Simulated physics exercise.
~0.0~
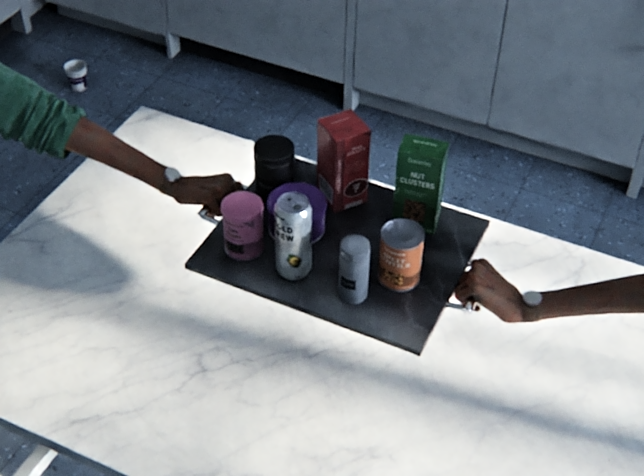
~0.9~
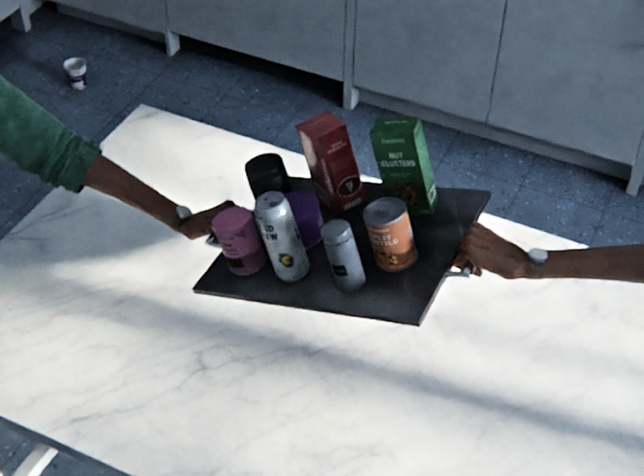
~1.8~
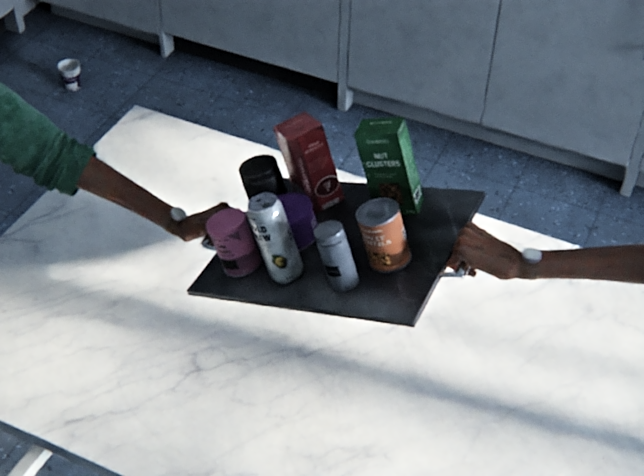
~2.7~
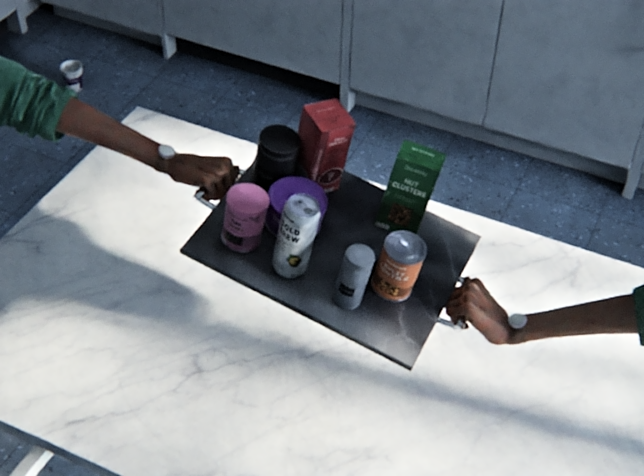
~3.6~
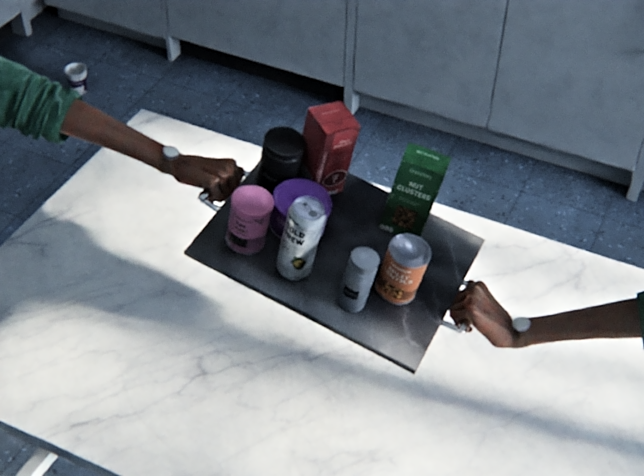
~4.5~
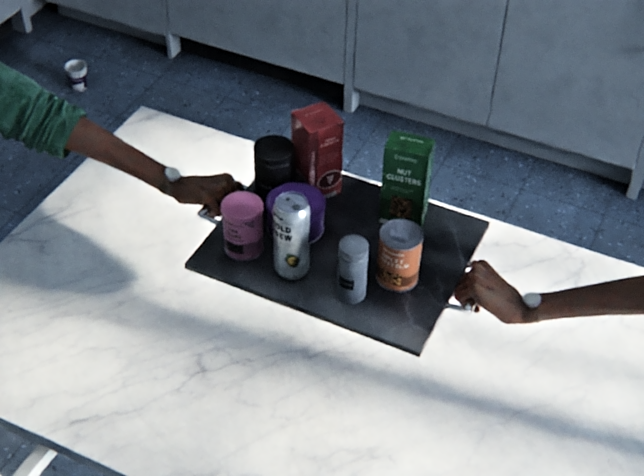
The video shows two hands holding a flat dark tray of tins, cartons and other containers above a marble surface, tilting it down to the left, then to the right, and back to level. Everything stays upright on the tray, with the red carton ending slightly shifted.
